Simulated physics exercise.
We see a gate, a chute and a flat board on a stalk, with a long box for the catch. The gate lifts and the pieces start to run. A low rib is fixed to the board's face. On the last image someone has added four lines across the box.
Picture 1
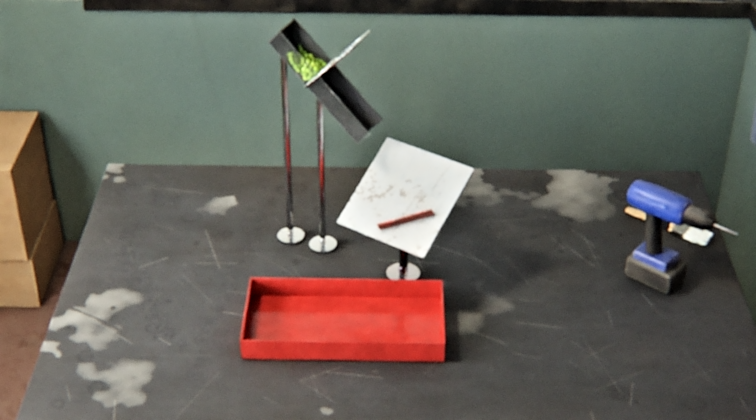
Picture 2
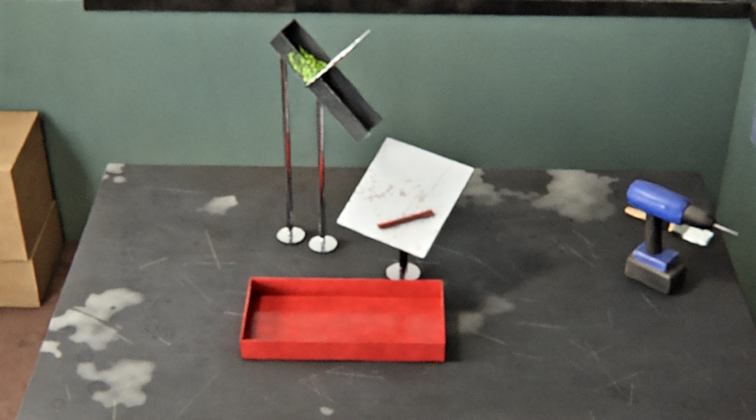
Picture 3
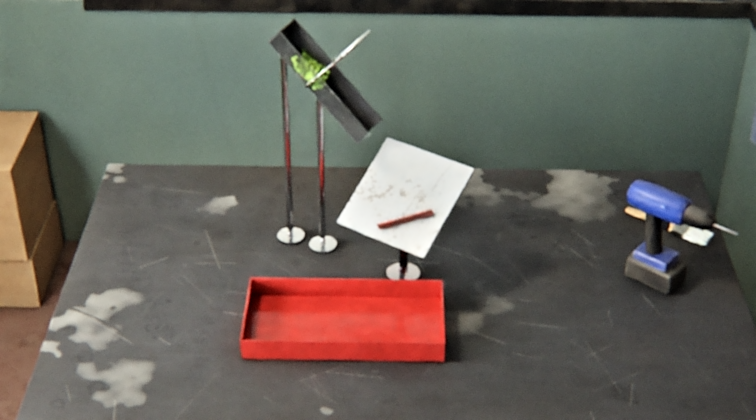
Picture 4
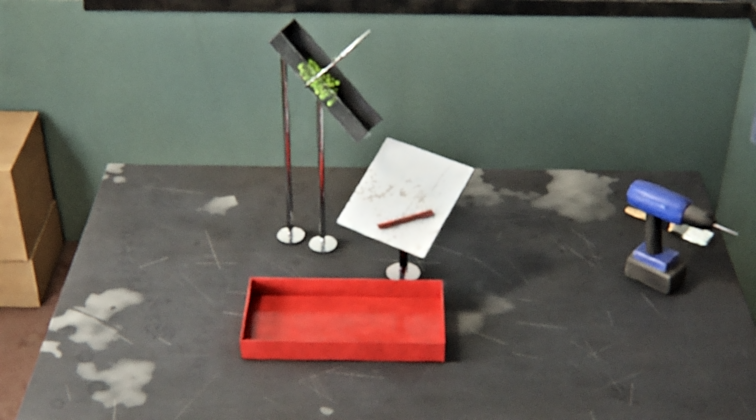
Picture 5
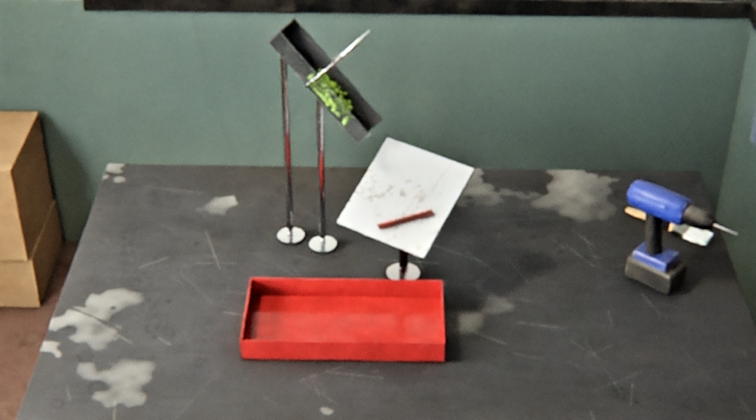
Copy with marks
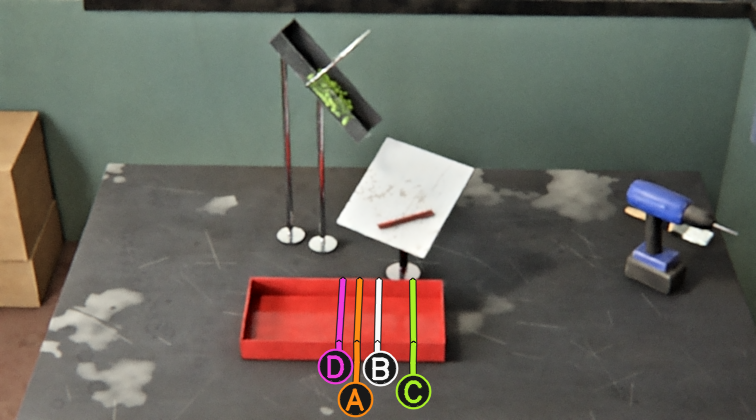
Green pieces that looked like dried peas slid down a sloping dark chute, passing under a lifted gate and spreading out, while the tilted white board, red box and blue drill stayed still.
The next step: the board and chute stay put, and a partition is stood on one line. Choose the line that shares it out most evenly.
D.
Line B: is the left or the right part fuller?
More lands on the left.
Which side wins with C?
More lands on the left.
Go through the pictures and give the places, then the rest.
In the first picture, load behind the gate near (311, 67), dried peas; lip of the chute near (364, 136), sloping fairly steeply.
In the second picture, middle of the board near (405, 196), tilted fairly steeply; middle of its low edge near (379, 239); of its high edge near (430, 153).
In the third picture, front corners of the box near (241, 340) and (444, 343), empty; front of the load near (321, 87).
In the fourth picture, middle of the load near (320, 82); its front near (335, 99), close to a third of the way to the lip; rib from (432, 210) to (377, 225).
In the fifth picture, middle of the load near (331, 94); its front near (351, 117), close to two thirds of the way to the lip.
On the marked copy, line A crosses the front rim at (356, 342); line B crosses the front rim at (377, 342); line C crosses the front rim at (413, 343); line D crosses the front rim at (338, 342).
If A is chosen, of what is caught, all but a few on the left of the divider, a small share on the right.
If B is chosen, of what is caught, all but a few on the left of the divider, a small share on the right.
If C is chosen, of what is caught, all but a few on the left of the divider, only a few on the right.
If D is chosen, of what is caught, close to half on the left of the divider, close to half on the right.
